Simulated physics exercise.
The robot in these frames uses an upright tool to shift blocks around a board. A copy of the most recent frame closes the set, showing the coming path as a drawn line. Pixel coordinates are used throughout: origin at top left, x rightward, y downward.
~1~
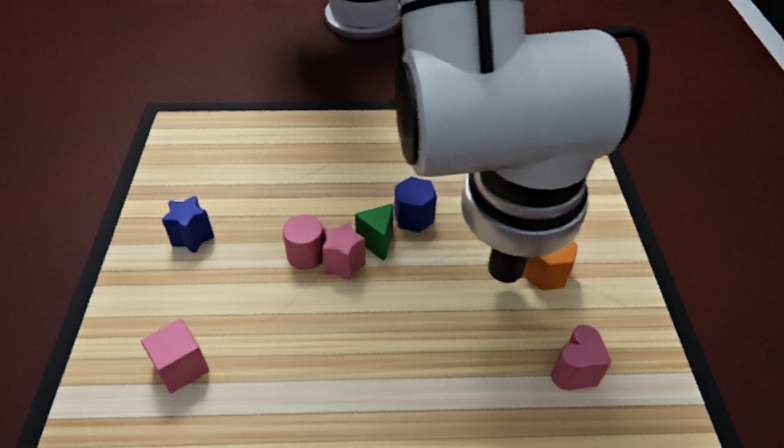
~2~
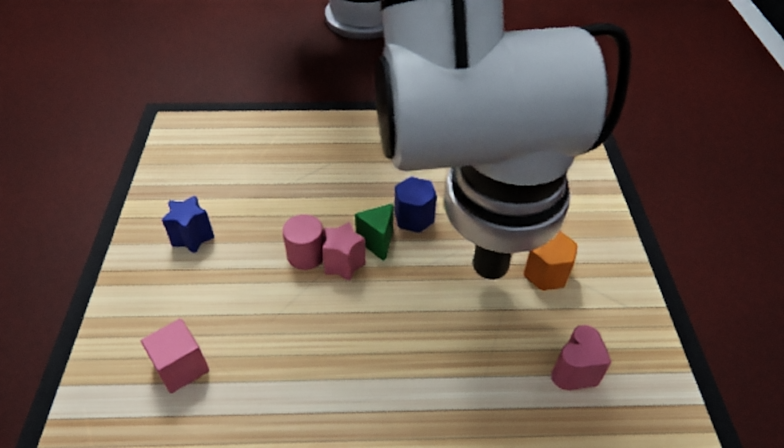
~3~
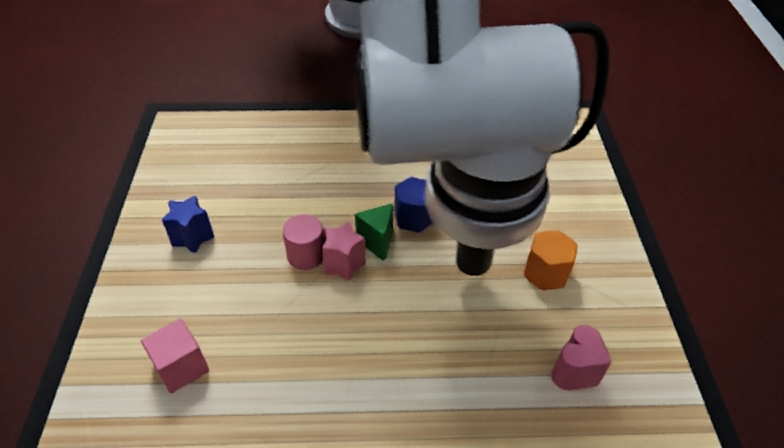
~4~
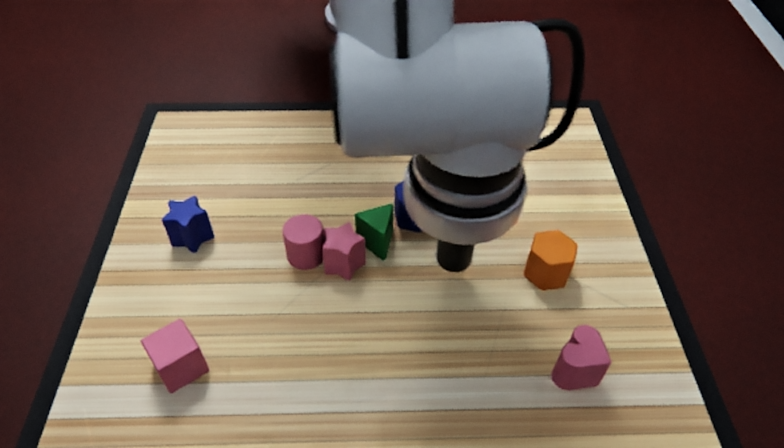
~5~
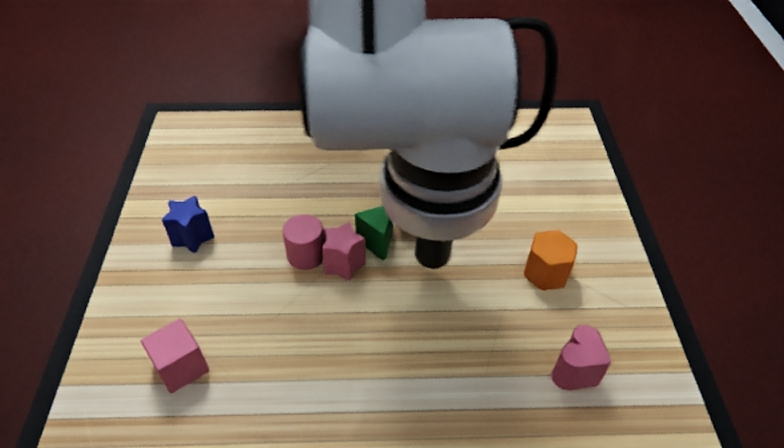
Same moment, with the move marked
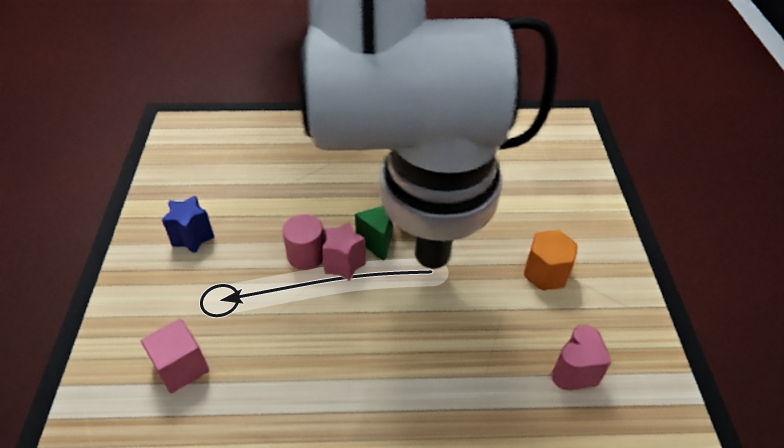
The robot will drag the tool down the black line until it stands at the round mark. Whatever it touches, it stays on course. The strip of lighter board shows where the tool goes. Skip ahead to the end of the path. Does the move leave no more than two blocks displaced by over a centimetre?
The answer is yes.
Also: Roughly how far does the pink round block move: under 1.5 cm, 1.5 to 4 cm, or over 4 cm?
The middle band: 1.5 to 4 cm.
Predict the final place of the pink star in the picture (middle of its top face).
In the picture, that point is around (312, 230).
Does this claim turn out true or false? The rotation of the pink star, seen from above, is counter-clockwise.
The claim does not hold.
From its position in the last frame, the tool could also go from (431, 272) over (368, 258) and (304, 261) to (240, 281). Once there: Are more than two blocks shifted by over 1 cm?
Answer: Yes.
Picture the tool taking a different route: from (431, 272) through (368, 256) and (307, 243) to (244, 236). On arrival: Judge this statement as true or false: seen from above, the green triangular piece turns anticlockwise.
That statement is not accurate.
The line goes from (431, 272) via (362, 276) and (292, 287), ending at (220, 300).
What follows on the original path. One third of the way, tool (360, 260); pink round block (298, 226); pink star (335, 233).
Two thirds of the way, tool (288, 271); pink round block (279, 213); pink star (312, 230), turned 55° clockwise.
At the end, tool (215, 285); pink round block (279, 213); pink star (312, 230), turned 55° clockwise; green triangular piece unmoved.
